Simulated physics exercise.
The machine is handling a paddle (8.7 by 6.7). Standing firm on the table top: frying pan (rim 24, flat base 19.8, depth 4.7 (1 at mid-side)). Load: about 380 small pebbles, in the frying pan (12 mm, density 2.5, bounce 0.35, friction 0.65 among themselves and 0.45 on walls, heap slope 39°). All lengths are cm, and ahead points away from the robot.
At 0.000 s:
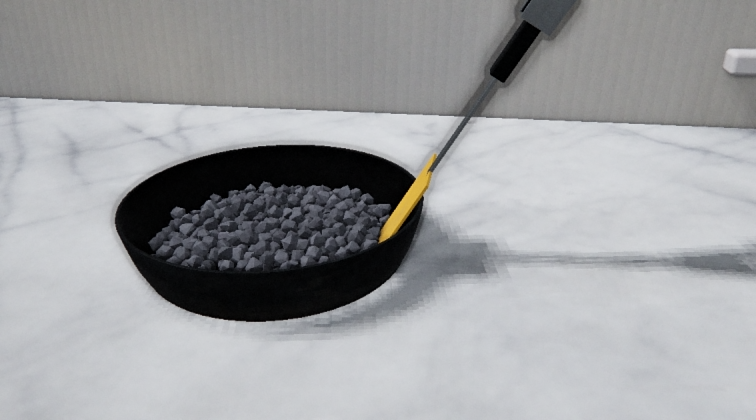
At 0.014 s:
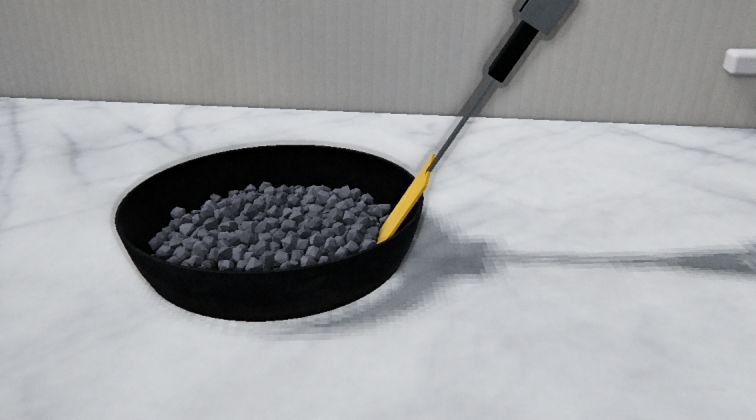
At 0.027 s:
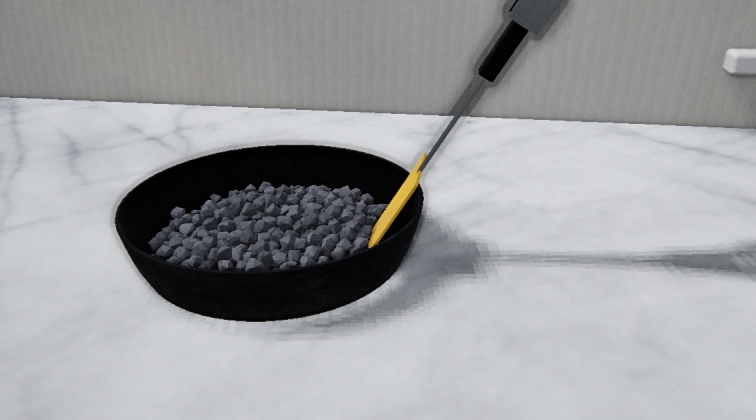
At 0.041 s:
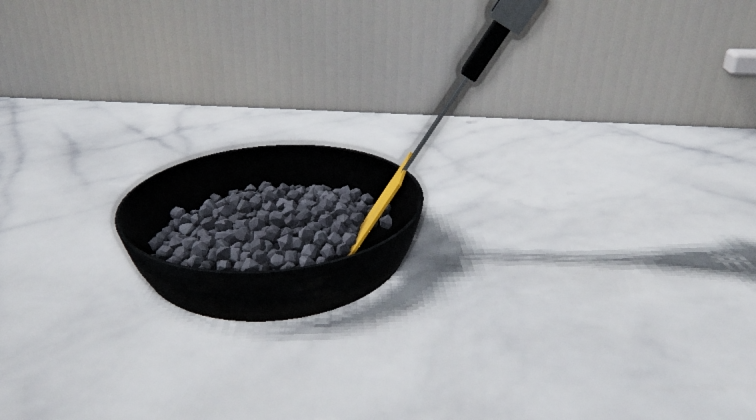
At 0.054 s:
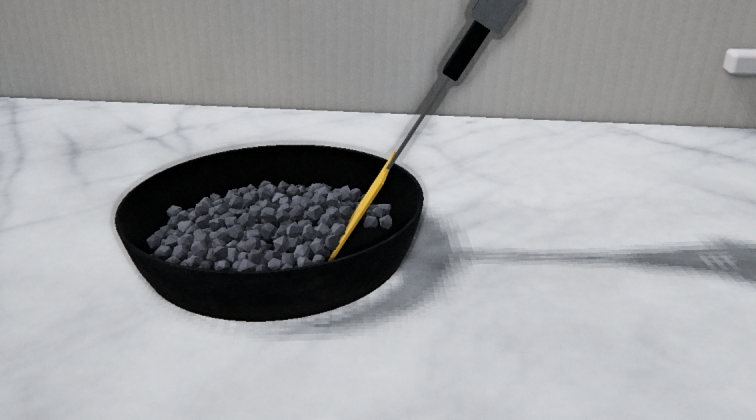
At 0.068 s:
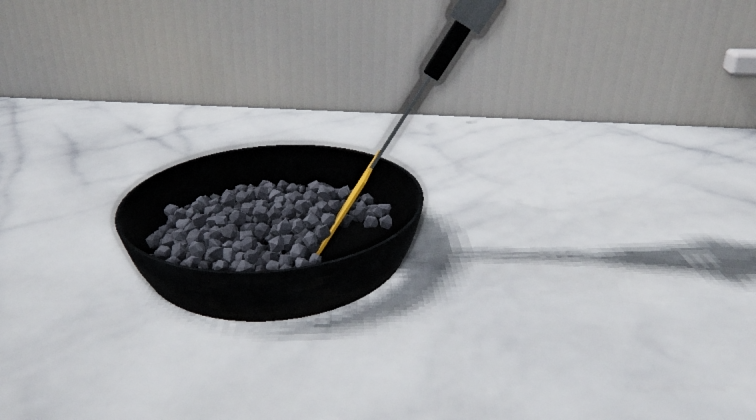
The clip shows a black frying pan of small gray pebbles on a marbled table top as a machine-held yellow paddle, at first nearly still by the right side, moves left through the heap, pushing some pebbles aside.
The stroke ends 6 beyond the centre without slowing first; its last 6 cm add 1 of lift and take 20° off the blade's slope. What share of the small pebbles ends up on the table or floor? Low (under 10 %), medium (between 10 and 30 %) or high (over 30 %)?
On the table or floor the share is low, under 10 %.
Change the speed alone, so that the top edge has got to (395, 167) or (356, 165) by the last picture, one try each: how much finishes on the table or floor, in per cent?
Some 0 and 5 per cent.
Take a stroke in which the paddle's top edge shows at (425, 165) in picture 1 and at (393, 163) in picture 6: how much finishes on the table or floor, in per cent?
Some 0 per cent.
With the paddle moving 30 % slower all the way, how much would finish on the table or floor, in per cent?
In that case some 0 per cent.
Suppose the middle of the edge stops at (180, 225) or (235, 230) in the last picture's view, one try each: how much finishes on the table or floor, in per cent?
About 10 and 0 per cent.
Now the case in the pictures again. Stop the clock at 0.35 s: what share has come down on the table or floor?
Roughly 0 per cent.
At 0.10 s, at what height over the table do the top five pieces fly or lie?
About 6 cm.
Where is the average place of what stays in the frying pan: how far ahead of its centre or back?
Roughly 4.0 cm ahead.
After 0.10 s, sloping 59°, highest piece 6 above the table; 381 in the frying pan.
After 0.13 s, sloping 51°, highest piece 7 above the table; 381 in the frying pan.
After 0.35 s, sloping 39°, highest piece 6 above the table; 376 in the frying pan, 5 on the table or floor.
After 1.40 s, sloping 39°, highest piece 6 above the table; 376 in the frying pan, 5 on the table or floor.
In the end, 376 in the frying pan, 5 on the table or floor. That is 1 % on the table or floor.
